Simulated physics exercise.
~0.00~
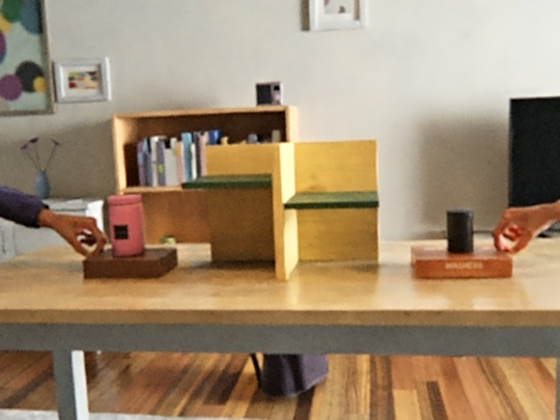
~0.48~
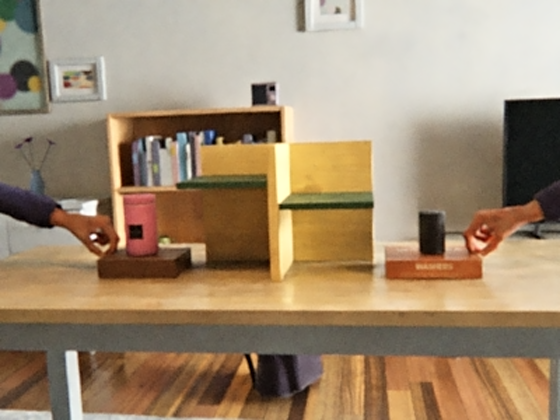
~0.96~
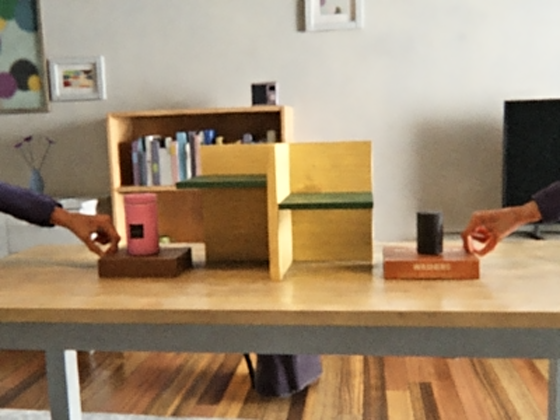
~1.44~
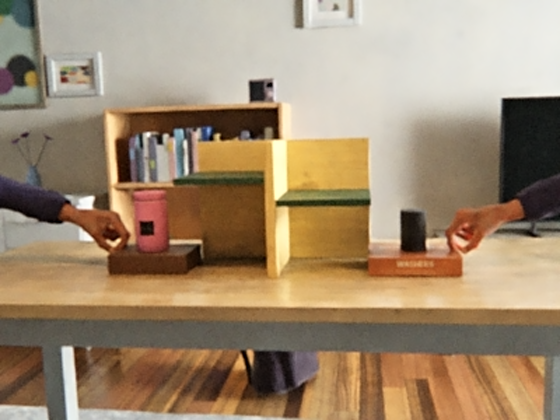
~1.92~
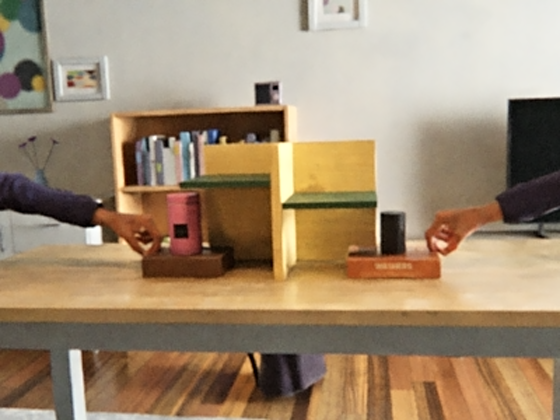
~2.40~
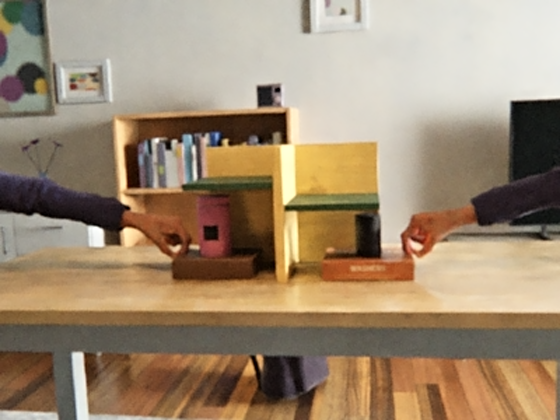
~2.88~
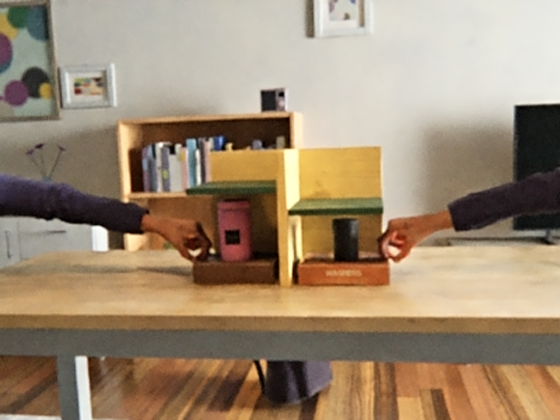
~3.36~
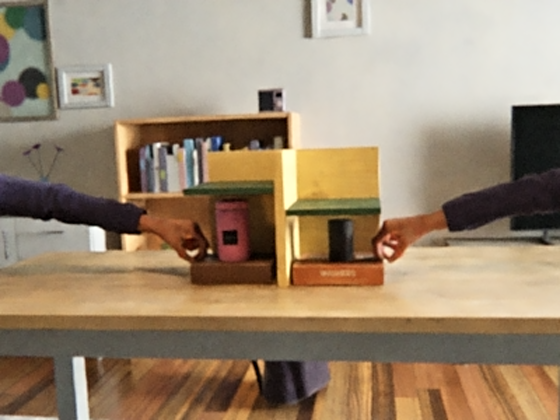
A yellow wooden rack with a green shelf on each side stands in the middle of a wooden table, seen from the front by a slightly swaying camera, with a bookcase behind. On the left, a hand holds a brown tray carrying an upright pink jar; on the right, another hand holds an orange box topped by an upright black candle. The hands push both loads inward, pause briefly, then continue steadily toward the rack. The jar slides beneath the left shelf and the candle beneath the lower right one. Both end upright and untouched under the shelves, close to the central divider.
